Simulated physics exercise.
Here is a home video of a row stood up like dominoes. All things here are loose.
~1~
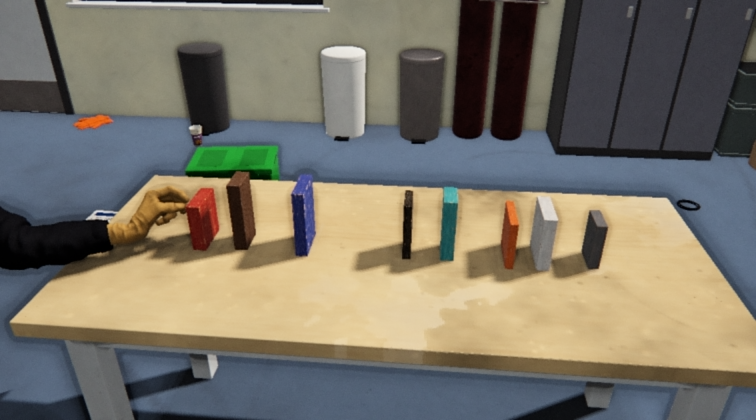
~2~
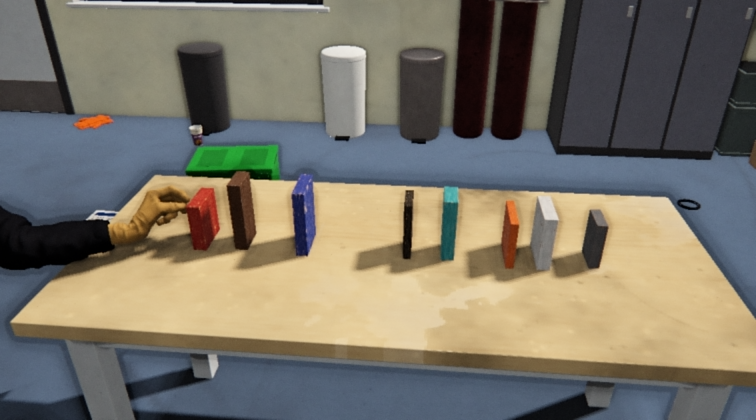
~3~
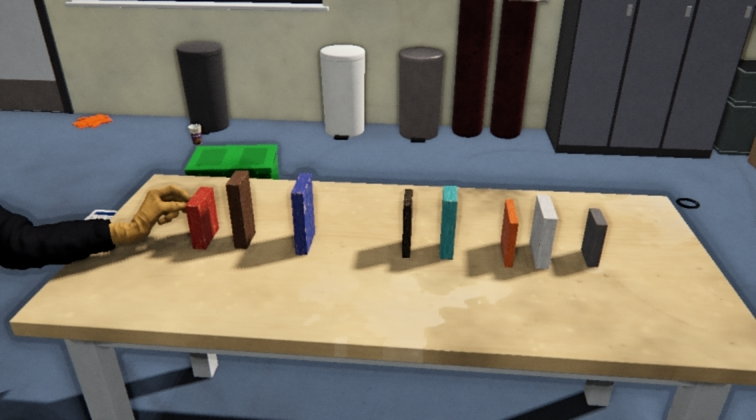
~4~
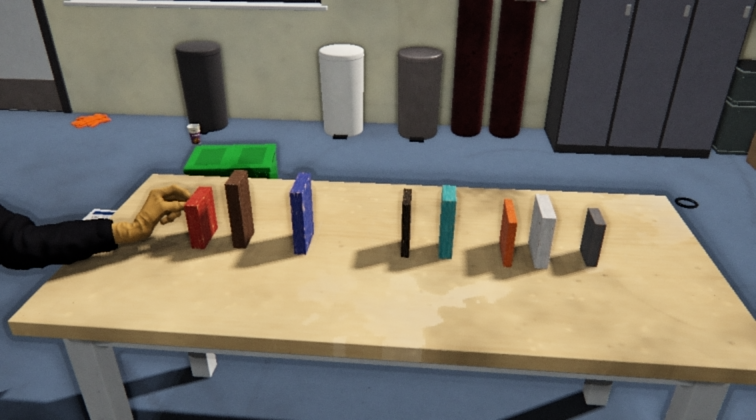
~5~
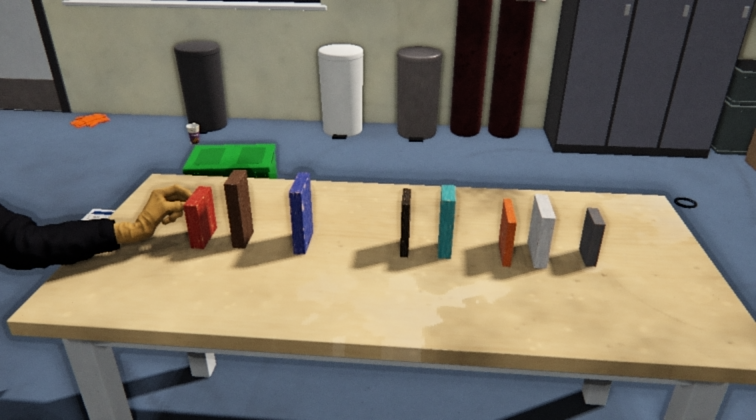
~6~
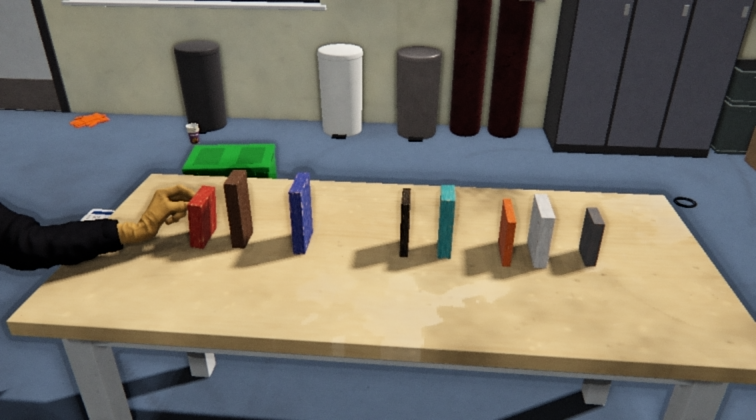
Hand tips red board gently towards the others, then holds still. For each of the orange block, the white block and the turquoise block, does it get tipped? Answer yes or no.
Orange block - no; white block - no; turquoise block - no.
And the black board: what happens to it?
In the end, the black board stays up.
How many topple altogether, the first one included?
3.
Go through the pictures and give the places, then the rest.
Orange block (510, 235); white block (543, 233); turquoise block (448, 225), in the first frame.
Black board (408, 225); brown board (242, 211), in the second frame.
Blue block (303, 214); black board (408, 224), in the third frame.
Brown board (240, 210); blue block (302, 214), in the fourth frame.
Black board (406, 223); brown board (239, 210), in the fifth frame.
Red board 6° over; orange block (507, 232); white block (540, 231); turquoise block (446, 222), in the sixth frame.
Then, 0.70 s on from there, red board 66° over; brown board turned 50° from how it was put; blue block turned 10° from how it was put.
Then, 1.00 s on from there, red board 72° over; blue block on its side; brown board on its side.
In the end, toppled on the table, brown board and blue block; the other 4 unmoved. At the end, from the last picture's camera, orange block near (507, 232), white block near (540, 231).
